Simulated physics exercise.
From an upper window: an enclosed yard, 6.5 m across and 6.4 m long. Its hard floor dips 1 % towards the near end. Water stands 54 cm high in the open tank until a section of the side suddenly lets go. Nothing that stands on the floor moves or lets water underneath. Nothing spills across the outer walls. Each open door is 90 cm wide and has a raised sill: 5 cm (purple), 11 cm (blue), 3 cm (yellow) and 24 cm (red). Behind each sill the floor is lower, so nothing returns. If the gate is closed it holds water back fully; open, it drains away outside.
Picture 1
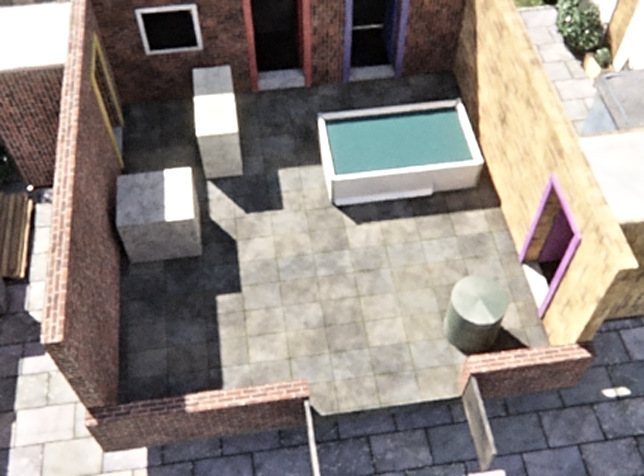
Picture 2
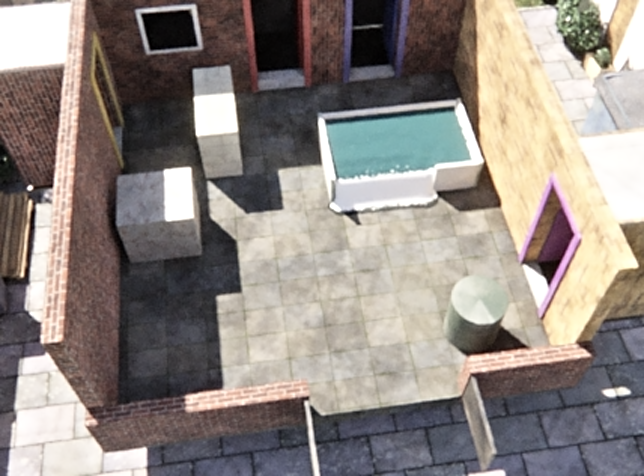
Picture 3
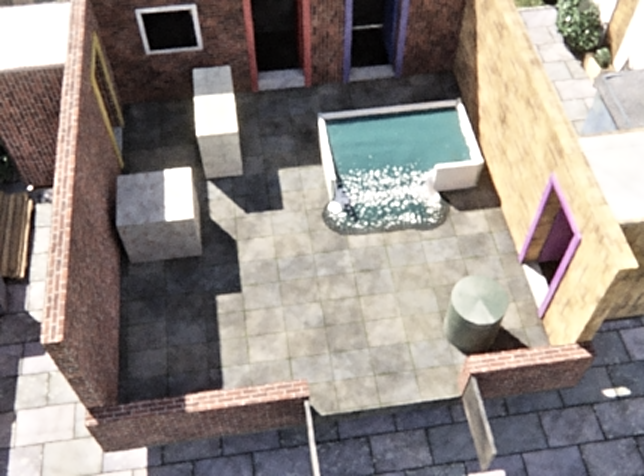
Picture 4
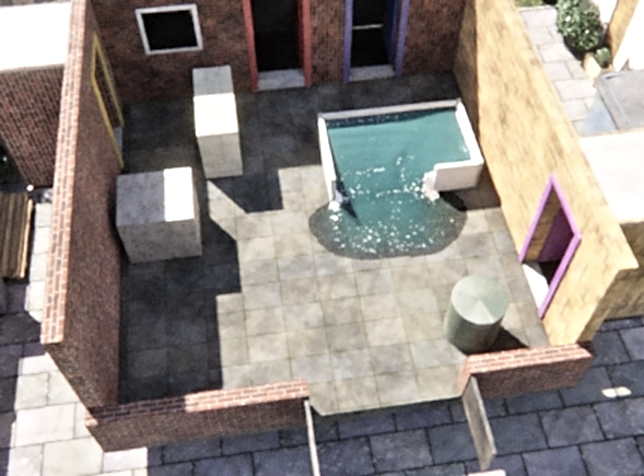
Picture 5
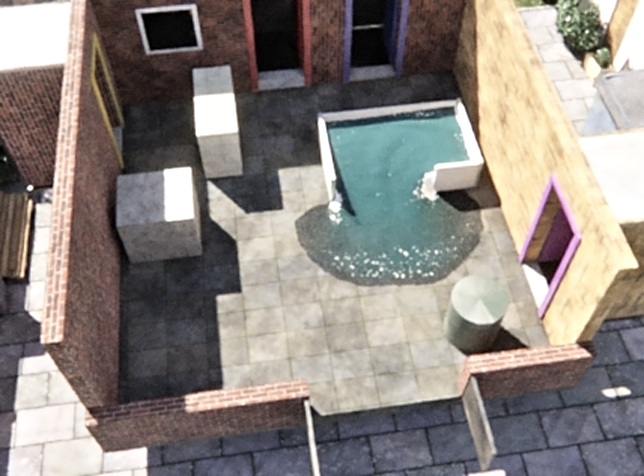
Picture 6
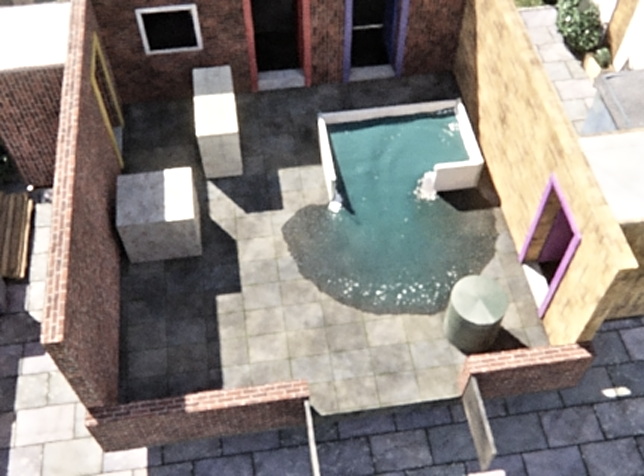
Walled yard seen from above, with water bursting through the near side of a white tank and fanning across grey paving.
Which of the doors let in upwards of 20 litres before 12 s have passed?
Door by door: At the purple door it goes over the limit; at the blue door it does not reach the limit; at the yellow door it stays under the limit; at the red door it keeps below the limit.
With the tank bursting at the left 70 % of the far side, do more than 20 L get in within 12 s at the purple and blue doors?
Against that limit: Purple not over, blue past it.
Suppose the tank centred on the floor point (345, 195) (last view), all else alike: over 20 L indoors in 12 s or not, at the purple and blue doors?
Then: Purple not over, blue under.
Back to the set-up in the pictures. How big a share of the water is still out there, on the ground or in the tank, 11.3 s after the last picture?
About 40 per cent.
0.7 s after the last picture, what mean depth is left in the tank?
About 29 cm.
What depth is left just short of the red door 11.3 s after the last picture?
Some 0.0 cm.
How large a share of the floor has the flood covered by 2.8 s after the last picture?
About 45 per cent.
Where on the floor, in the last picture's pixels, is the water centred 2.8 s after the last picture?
Near (368, 260).
Then, 0.7 s after the last picture water covers 30 % of the floor and is deepest (26 cm) near (355, 203); purple door 5 cm at the sill, 0 L in, blue door not reached, yellow door not reached, red door not reached.
Then, 1.5 s after the last picture water covers 40 % of the floor and is deepest (22 cm) near (447, 304); purple door 9 cm at the sill, 3 L in, blue door not reached, yellow door not reached, red door not reached.
Then, 2.8 s after the last picture water covers 45 % of the floor and is deepest (24 cm) near (119, 427); purple door 9 cm at the sill, 30 L in, blue door not reached, yellow door not reached, red door not reached.
Then, 6.3 s after the last picture water covers 55 % of the floor and is deepest (8 cm) near (539, 369); purple door 6 cm at the sill, 58 L in, blue door not reached, yellow door 1 cm at the sill, 0 L in, red door not reached.
Then, 11.3 s after the last picture water covers 60 % of the floor and is deepest (7 cm) near (119, 427); purple door 3 cm at the sill, 59 L in, blue door not reached, yellow door 1 cm at the sill, 0 L in, red door not reached.
